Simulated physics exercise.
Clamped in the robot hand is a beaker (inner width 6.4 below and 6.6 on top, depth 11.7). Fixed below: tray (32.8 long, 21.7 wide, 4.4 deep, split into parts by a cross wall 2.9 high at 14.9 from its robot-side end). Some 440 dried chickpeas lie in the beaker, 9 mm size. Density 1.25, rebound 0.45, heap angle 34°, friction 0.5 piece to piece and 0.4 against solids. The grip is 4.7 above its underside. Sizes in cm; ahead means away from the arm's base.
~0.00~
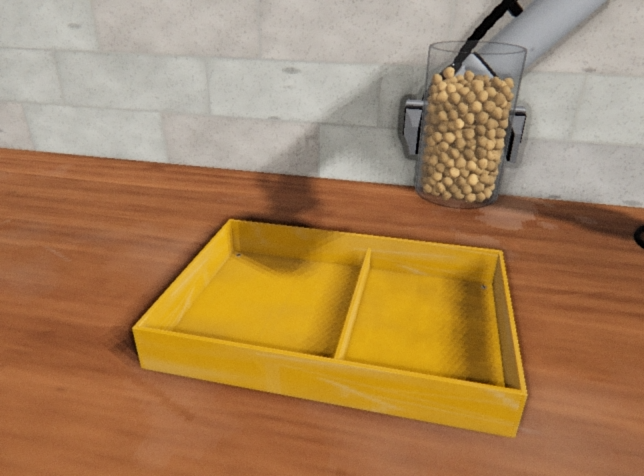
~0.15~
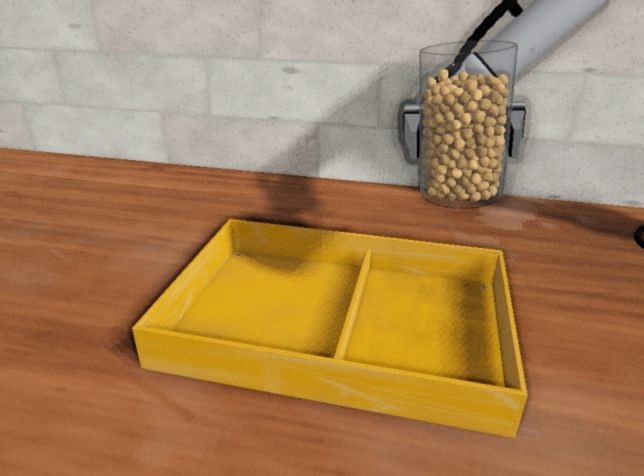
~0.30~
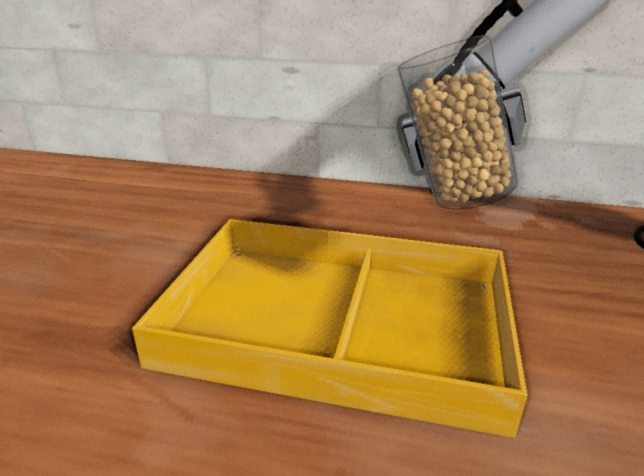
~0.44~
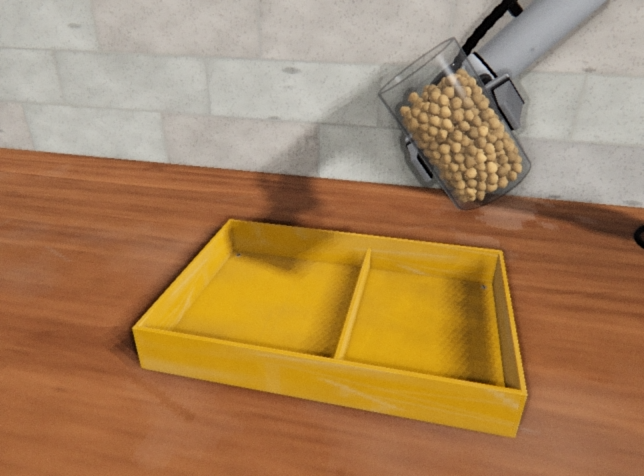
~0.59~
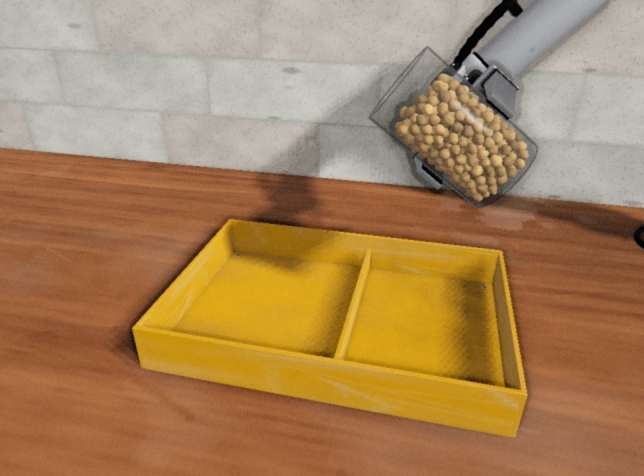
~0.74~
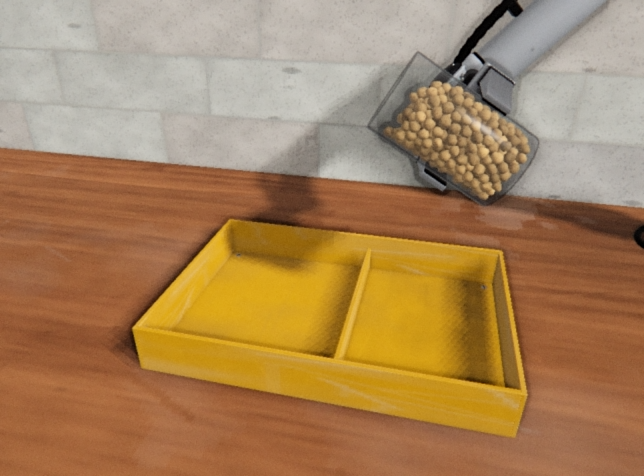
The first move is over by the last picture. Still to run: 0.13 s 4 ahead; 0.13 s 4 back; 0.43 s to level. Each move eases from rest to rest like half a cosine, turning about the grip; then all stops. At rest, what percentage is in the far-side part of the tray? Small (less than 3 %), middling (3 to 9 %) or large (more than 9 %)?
Answer: Middling; 3 to 9 % of the dried chickpeas finish in the far-side part of the tray.
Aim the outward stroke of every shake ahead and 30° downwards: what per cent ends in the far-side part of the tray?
Some 0 per cent.
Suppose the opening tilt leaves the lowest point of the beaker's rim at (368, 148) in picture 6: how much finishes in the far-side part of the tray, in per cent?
Some 15 per cent.
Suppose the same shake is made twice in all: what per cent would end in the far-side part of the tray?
It would be near 10 per cent.
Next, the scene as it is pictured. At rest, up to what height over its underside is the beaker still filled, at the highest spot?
About 11.0 cm.
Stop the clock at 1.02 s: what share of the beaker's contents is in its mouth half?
About 40 per cent.
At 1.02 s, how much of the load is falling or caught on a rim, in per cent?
About 5 per cent.
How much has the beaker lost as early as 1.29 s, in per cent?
Some 5 per cent.
By 1.02 s, tilted 59° forward, highest piece 24 above the table; 413 in the beaker, 22 in flight or on a rim.
By 1.29 s, tilted 14° forward, highest piece 27 above the table; 410 in the beaker, 23 in the far-side part, 2 in the robot-side part.
By 1.63 s, level, highest piece 27 above the table; 410 in the beaker, 23 in the far-side part, 2 in the robot-side part.
By 2.68 s, level, highest piece 27 above the table; 410 in the beaker, 23 in the far-side part, 2 in the robot-side part.
Final count, 410 in the beaker, 23 in the far-side part, 2 in the robot-side part. That is 5 % in the far-side part of the tray.
